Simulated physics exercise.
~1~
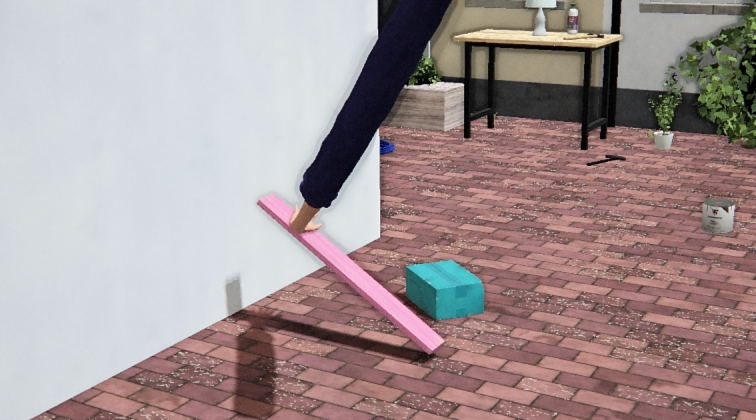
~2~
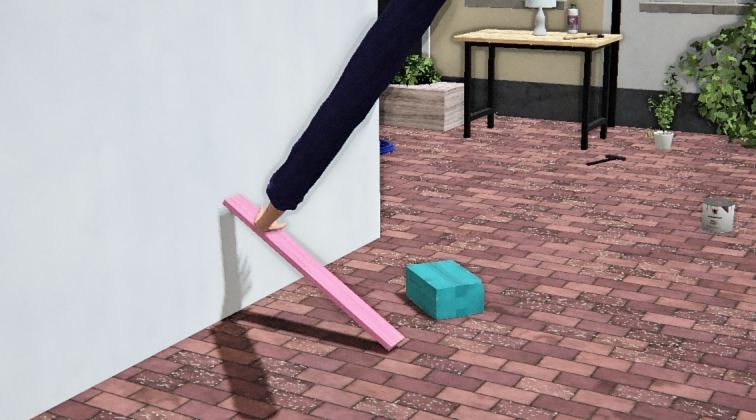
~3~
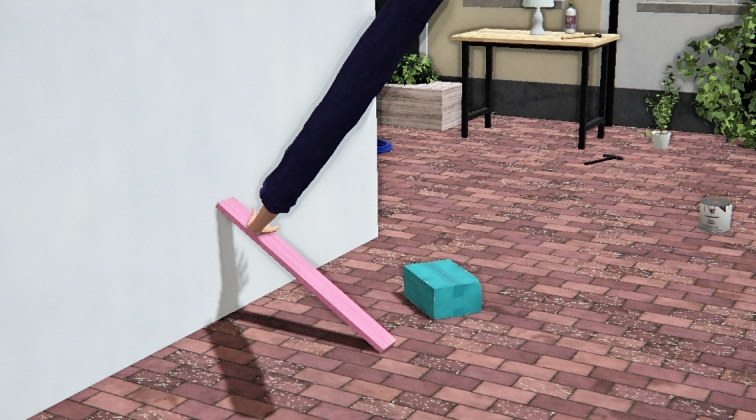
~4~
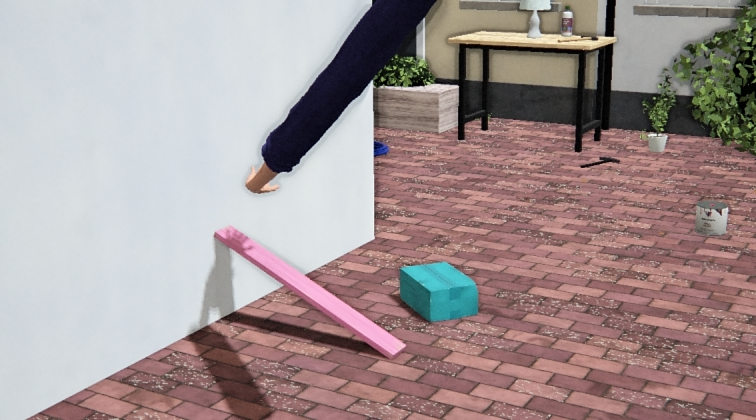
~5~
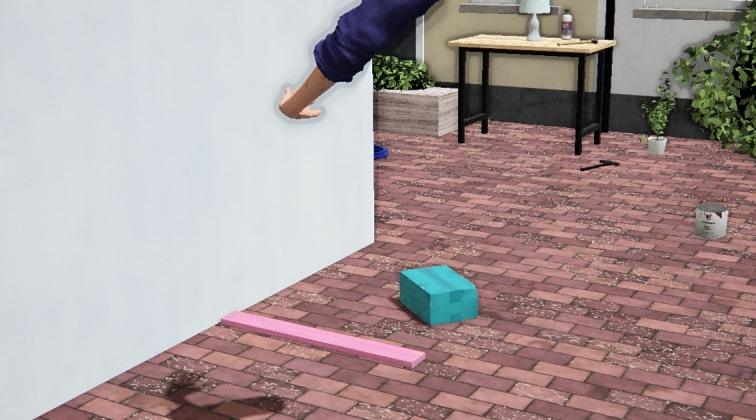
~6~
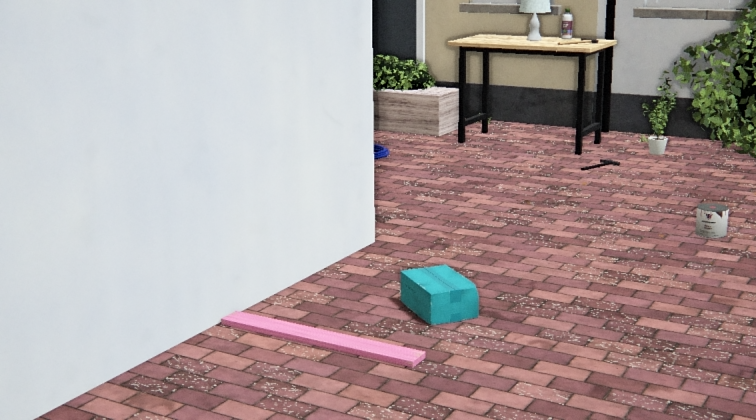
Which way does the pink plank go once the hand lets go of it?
It moves down, dropping from its slant against the wall until it lies flat on the bricks.
